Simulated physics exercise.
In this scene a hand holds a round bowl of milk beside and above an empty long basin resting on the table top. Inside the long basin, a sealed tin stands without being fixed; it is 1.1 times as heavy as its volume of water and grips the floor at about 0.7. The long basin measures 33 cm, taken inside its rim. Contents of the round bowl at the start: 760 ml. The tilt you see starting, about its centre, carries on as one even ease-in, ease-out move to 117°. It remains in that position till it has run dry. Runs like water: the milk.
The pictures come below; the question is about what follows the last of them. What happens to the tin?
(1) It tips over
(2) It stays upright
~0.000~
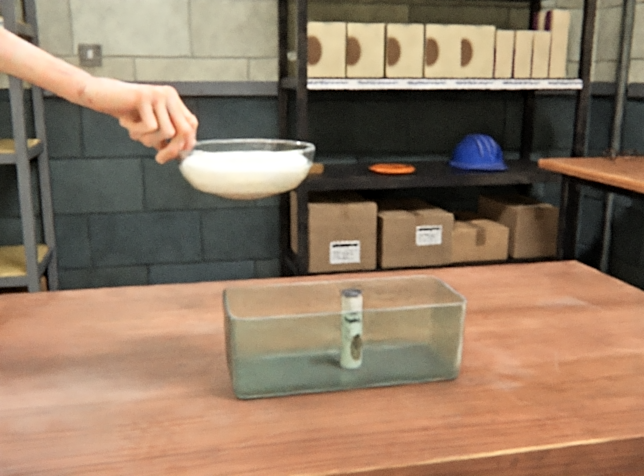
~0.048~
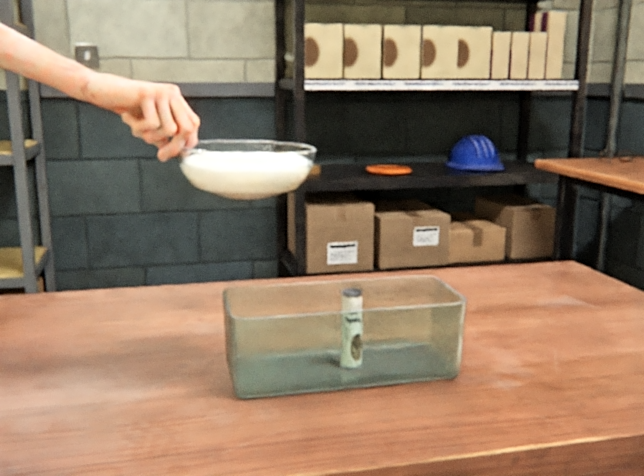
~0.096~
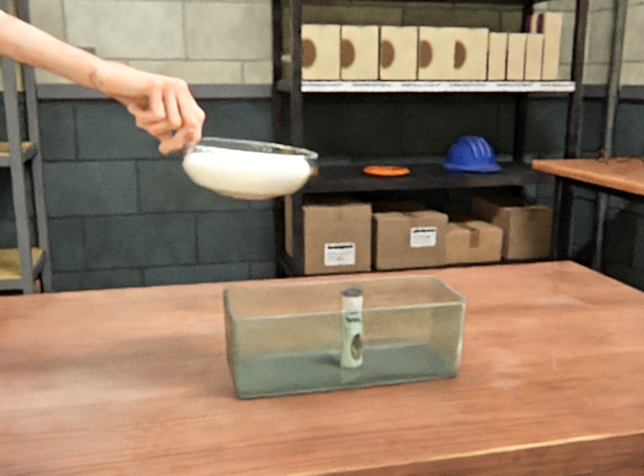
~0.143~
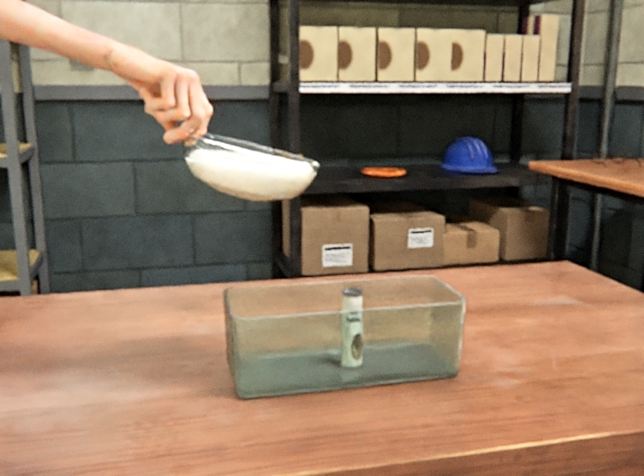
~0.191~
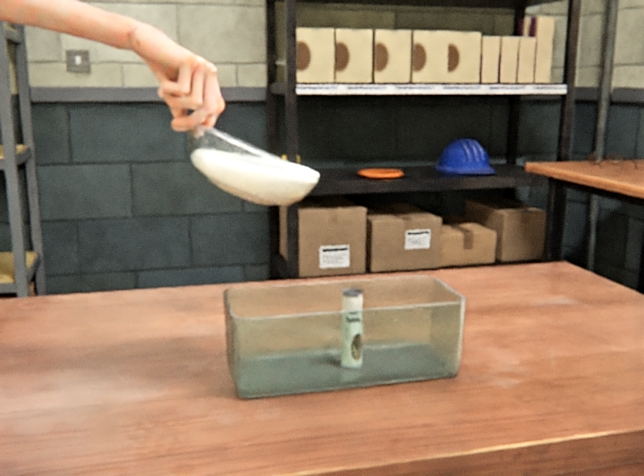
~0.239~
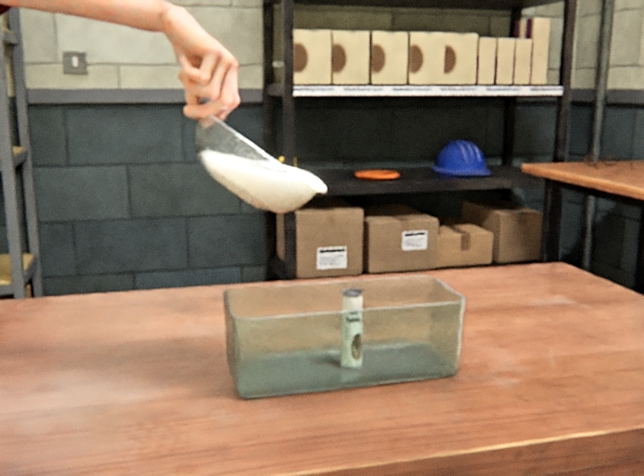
Option 1: It tips over.
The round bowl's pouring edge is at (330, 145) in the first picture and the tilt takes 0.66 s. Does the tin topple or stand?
Then it stays on its base.
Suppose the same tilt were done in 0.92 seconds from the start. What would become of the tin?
Holds steady.
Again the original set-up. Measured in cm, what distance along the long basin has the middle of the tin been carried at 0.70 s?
Some 2 cm.
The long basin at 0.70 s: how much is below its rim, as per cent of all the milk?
About 92 per cent.
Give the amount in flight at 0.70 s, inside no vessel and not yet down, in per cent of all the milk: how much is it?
Something like 4 per cent is in the air then.
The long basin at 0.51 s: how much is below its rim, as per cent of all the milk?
About 58%.
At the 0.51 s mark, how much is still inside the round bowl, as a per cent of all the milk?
Remaining: Near 1 % of the total.
Then, 0.51 s in, the tilt is 106° and 1 per cent is still to pour; the tin stands where it began.
Then, 0.70 s in, the tilt is 117° and 0 per cent is still to pour; the tin leans 10°.
Then, 0.91 s in, the tilt is 117° and 0 per cent is still to pour; the tin leans 42°.
Then, 1.13 s in, the tilt is 117° and 0 per cent is still to pour; the tin lies on its side.
Finally, the tin lies on its side.
